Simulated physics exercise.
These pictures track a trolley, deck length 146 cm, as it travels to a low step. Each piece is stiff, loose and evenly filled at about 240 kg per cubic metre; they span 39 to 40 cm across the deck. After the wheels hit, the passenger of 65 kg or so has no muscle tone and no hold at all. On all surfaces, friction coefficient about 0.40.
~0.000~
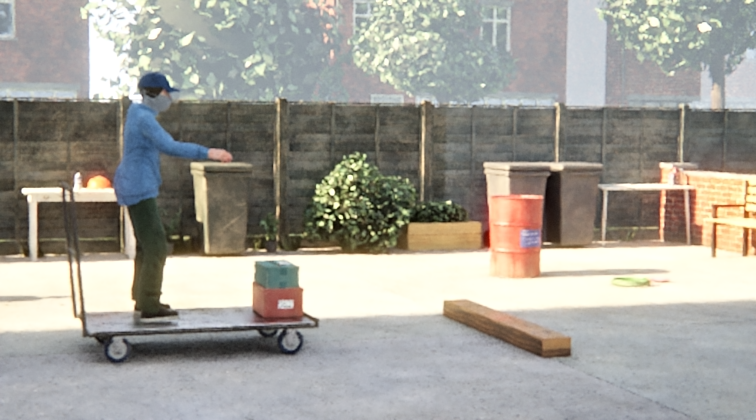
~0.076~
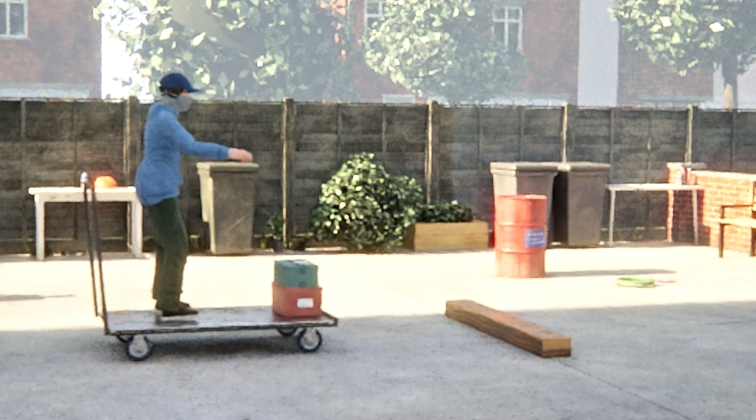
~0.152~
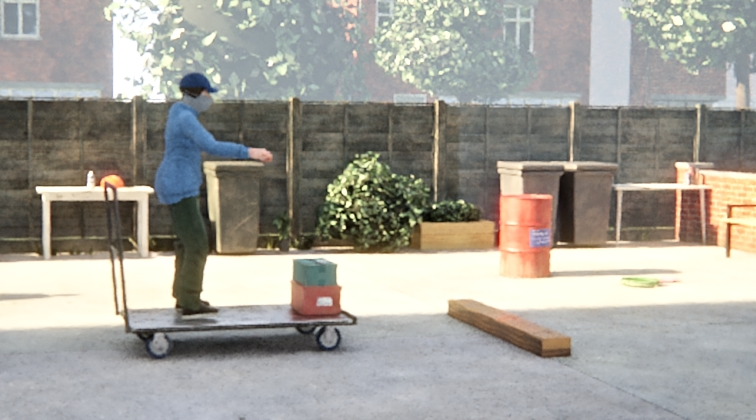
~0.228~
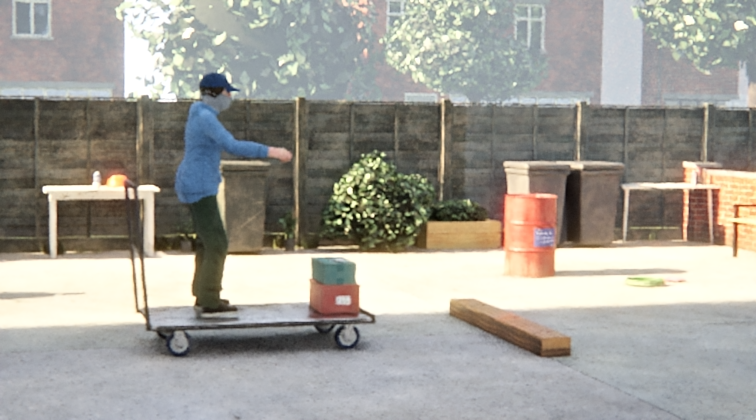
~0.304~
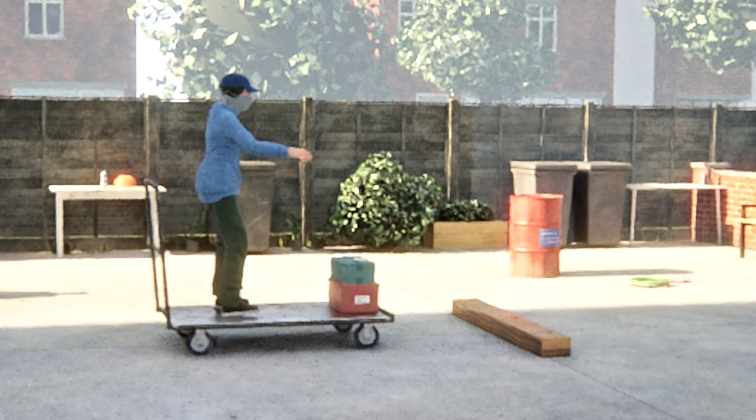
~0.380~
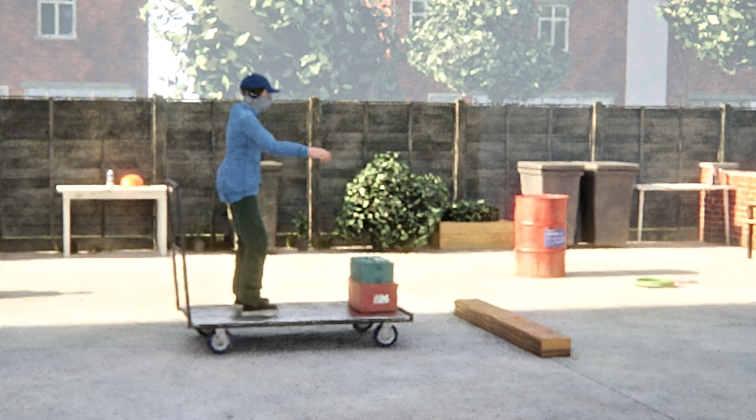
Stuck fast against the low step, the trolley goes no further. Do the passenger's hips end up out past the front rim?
No, they stay over the deck.
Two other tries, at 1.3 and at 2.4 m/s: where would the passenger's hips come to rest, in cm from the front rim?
The first try ends 70 cm behind the front rim, the second 50 cm past it.
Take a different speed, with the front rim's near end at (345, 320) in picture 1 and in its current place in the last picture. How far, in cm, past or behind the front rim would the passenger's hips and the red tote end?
The hips would stop 70 cm behind the front rim, the red one 20 cm behind it.
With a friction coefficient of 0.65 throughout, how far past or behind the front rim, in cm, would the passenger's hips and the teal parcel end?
So the hips stay 20 behind while the teal load ends up 60 past the front rim.
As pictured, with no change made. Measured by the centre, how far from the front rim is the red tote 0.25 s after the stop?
Behind the rim by about 15 cm.
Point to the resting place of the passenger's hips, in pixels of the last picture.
At about (436, 249).
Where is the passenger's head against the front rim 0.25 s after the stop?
Position: Approx. 60 cm behind the front rim.
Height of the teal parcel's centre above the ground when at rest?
5 cm.
After 0.85 s the deck stops.
After 1.10 s the passenger's hips are 72 cm behind the rim, near (412, 219) in the last picture's view.
After 1.40 s the passenger's hips are 54 cm behind the rim, near (436, 250) in the last picture's view.
After 1.85 s the passenger's hips are 40 cm behind the rim, near (455, 245) in the last picture's view.
When all is still (3.1 s), past the rim, teal parcel; behind it, red tote and the passenger's hips.
